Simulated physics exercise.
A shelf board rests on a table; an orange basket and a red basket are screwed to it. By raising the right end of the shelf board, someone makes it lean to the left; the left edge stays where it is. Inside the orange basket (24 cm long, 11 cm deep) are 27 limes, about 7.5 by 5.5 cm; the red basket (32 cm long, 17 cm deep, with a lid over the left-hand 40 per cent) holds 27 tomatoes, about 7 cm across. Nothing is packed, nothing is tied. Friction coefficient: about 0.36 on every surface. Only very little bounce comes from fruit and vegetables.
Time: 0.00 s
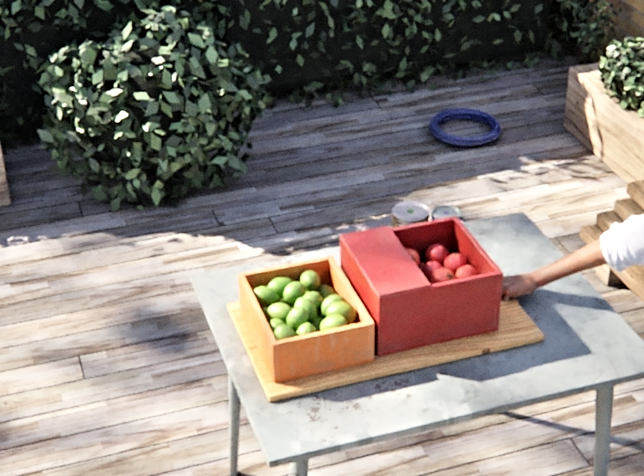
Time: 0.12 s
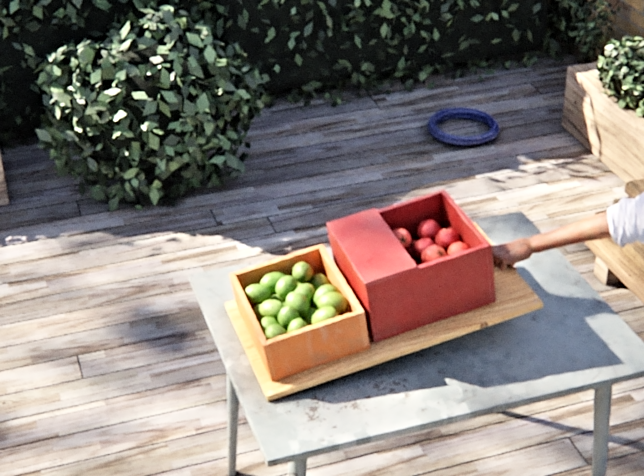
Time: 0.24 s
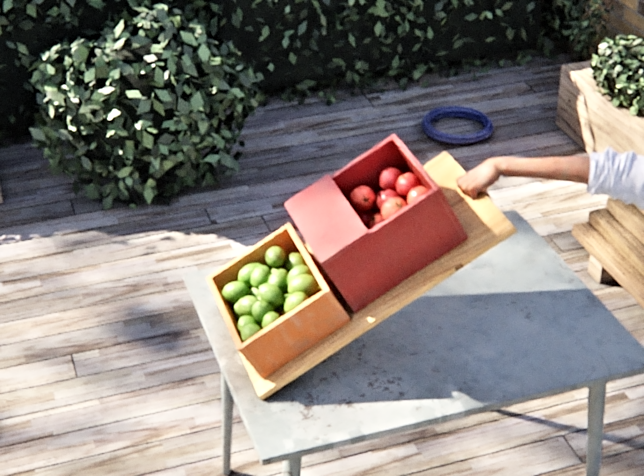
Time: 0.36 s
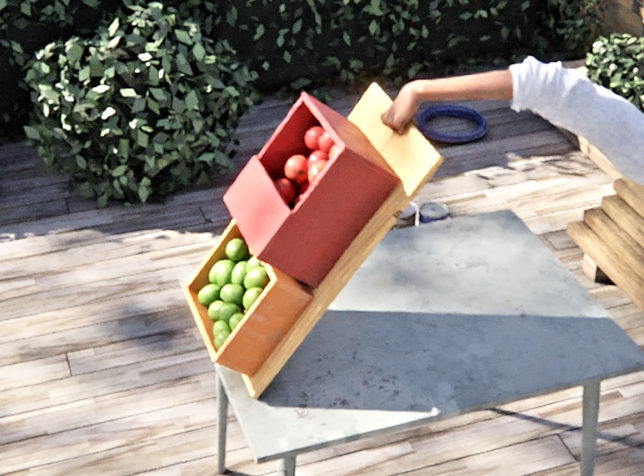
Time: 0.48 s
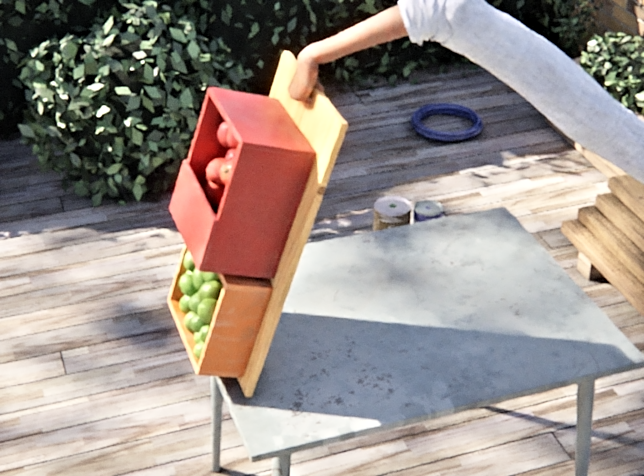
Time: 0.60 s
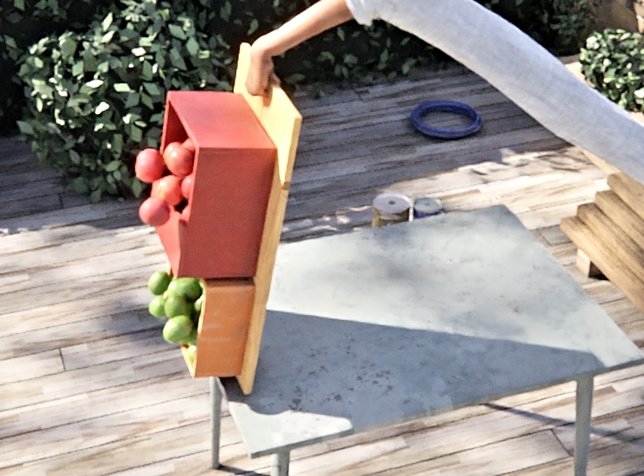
A hand lifts a board's right end, and tomatoes and limes bulge from its baskets.
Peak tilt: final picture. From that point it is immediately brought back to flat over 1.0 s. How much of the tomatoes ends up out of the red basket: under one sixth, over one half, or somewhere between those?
My money is on a spill of a sixth up to half of the load.
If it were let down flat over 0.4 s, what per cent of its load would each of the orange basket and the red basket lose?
Then the orange basket sheds 40 %, while the red basket sheds 40 %.
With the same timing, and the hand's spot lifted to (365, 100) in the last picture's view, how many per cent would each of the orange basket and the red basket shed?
In that setup the orange basket sheds 20 per cent of its load, while the red basket sheds 0 per cent.
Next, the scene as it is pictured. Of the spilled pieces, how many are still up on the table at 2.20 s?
Around 0 in all.
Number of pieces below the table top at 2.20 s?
About 20.
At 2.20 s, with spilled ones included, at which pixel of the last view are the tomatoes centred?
Centre approx. (358, 298).
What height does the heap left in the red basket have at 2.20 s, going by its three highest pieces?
Height: About 14 cm.
After 0.86 s, tilt 66°; 11 of 27 out of the orange basket and 9 of 27 out of the red basket.
After 1.18 s, tilt 30°; 12 of 27 out of the orange basket and 9 of 27 out of the red basket.
After 1.62 s, tilt 0°; 12 of 27 out of the orange basket and 9 of 27 out of the red basket.
Final count (at 2.20 s), 12 of 27 out of the orange basket and 9 of 27 out of the red basket. Asked share, 9 of 27, 33 per cent.
